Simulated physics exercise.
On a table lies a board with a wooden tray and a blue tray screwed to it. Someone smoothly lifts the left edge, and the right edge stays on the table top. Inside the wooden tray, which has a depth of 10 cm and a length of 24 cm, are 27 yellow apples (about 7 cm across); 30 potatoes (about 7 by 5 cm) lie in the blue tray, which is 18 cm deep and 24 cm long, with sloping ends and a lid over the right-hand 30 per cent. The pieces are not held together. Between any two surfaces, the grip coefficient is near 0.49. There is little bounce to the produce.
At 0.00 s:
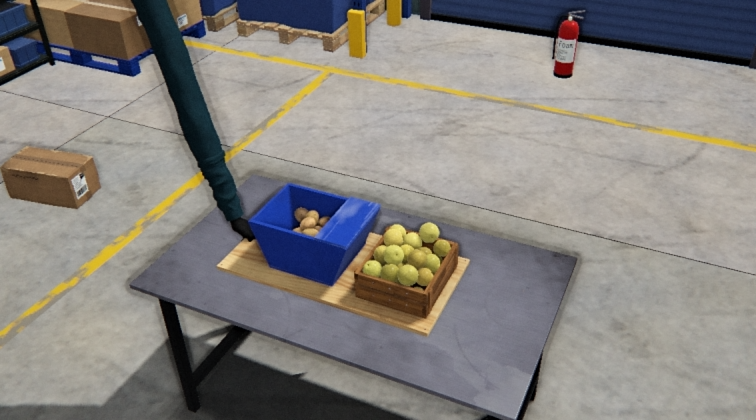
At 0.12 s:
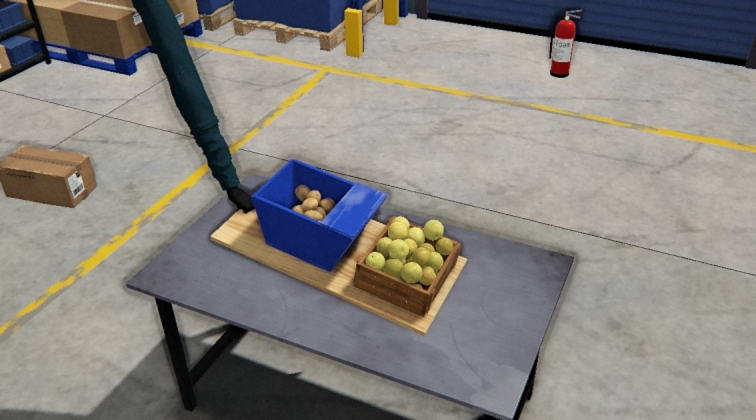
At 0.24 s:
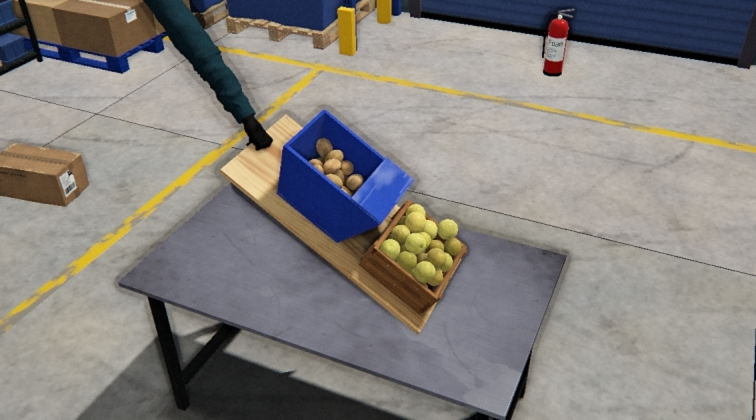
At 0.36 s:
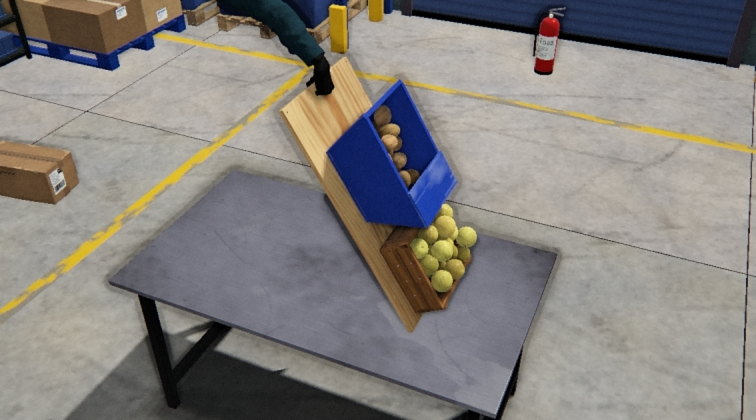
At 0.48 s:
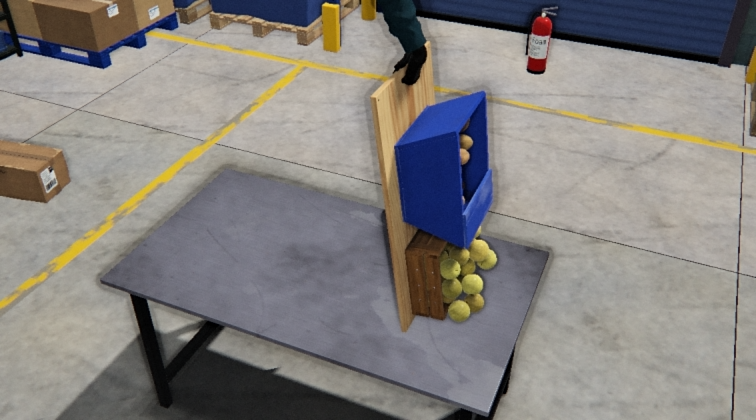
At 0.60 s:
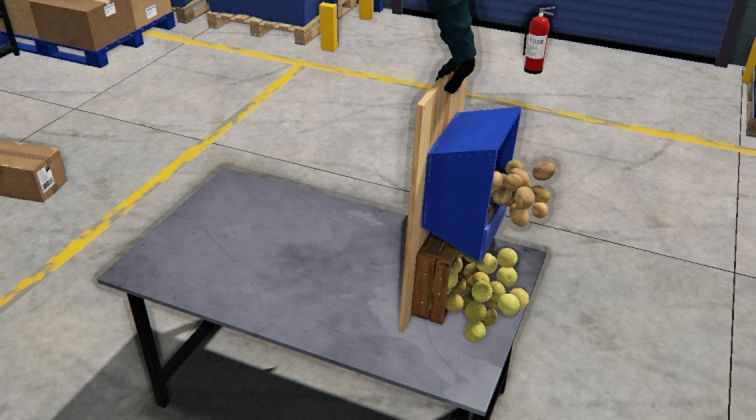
A gloved hand raises the board's left edge until upright, and apples and potatoes tumble out.
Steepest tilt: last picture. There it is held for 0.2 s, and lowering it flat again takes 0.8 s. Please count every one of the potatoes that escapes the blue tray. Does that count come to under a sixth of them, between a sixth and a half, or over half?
I would predict the loss comes to beyond one half.
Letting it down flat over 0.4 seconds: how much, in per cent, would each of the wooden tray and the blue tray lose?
Wooden tray 90, blue tray 60 per cent.
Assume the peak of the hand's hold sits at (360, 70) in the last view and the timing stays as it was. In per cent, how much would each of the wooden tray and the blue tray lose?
Wooden tray 50 %, blue tray 30 %.
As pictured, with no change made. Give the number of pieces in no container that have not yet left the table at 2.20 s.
Around 10 of them.
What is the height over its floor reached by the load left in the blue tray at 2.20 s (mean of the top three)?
About 7 cm.
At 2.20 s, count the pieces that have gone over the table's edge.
Estimated tally of pieces: Close to 30.
After 0.86 s, tilt 91°; wooden tray 4 in, 23 out and blue tray 12 in, 18 out.
After 1.18 s, tilt 49°; wooden tray 3 in, 24 out and blue tray 12 in, 18 out.
After 1.62 s, tilt 0°; wooden tray 3 in, 24 out and blue tray 12 in, 18 out.
Outcome (at 2.20 s), wooden tray 3 in, 24 out and blue tray 12 in, 18 out. Asked share, 18 of 30, 60 per cent.
